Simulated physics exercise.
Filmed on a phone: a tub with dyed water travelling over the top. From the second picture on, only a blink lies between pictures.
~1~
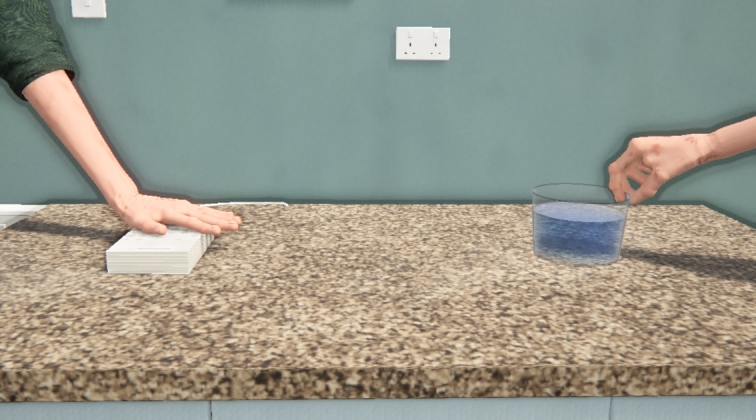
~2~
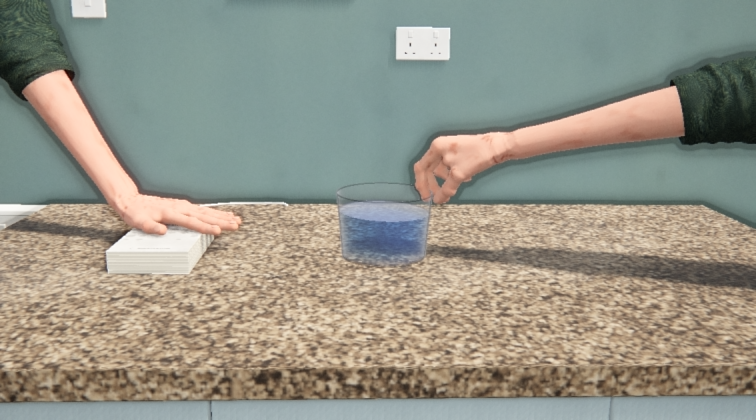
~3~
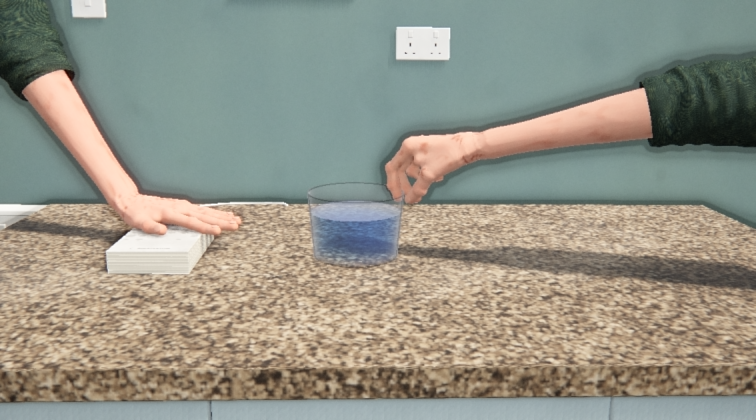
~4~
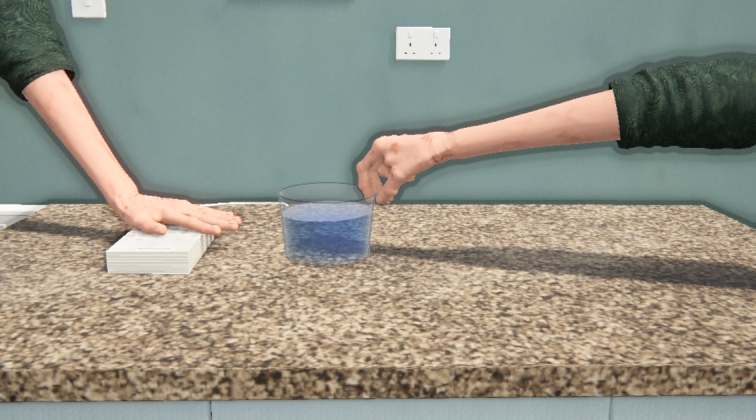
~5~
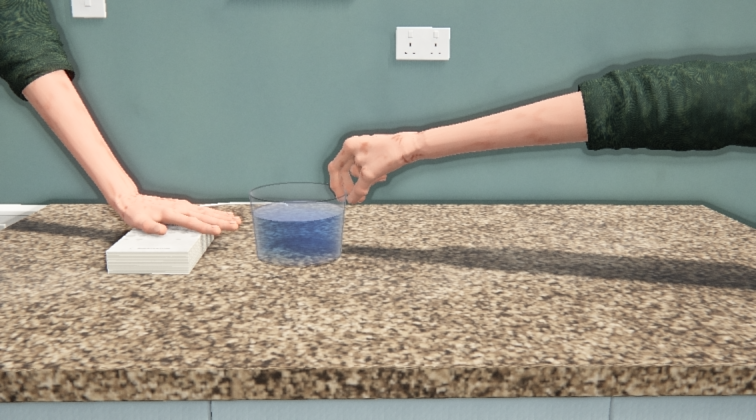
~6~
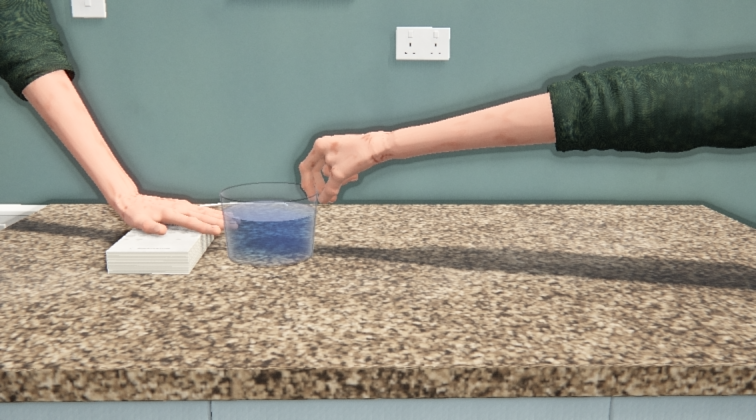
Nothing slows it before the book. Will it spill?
It slops over.
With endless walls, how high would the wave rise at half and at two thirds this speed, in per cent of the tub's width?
First 20 %, second 25 %.
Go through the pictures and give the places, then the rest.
The first frame shows at rest; tub (578, 223) about two thirds full; book (165, 245).
The second frame shows under way; tub about two thirds full, surface at (384, 211).
The third frame shows moved on by about 30 px; tub (356, 223) about two thirds full.
The fourth frame shows moved on by about 30 px; tub about two thirds full, surface at (328, 211).
The fifth frame shows moved on by about 30 px; tub (299, 223) about two thirds full.
The sixth frame shows moved on by about 30 px; tub about two thirds full, surface at (270, 211); book (165, 245).
Soon after, the tub meets the book.
Later, the dyed water surges up the wall; some has gone over its rim.
In the end, the tub stands at the book; some has gone over its rim.
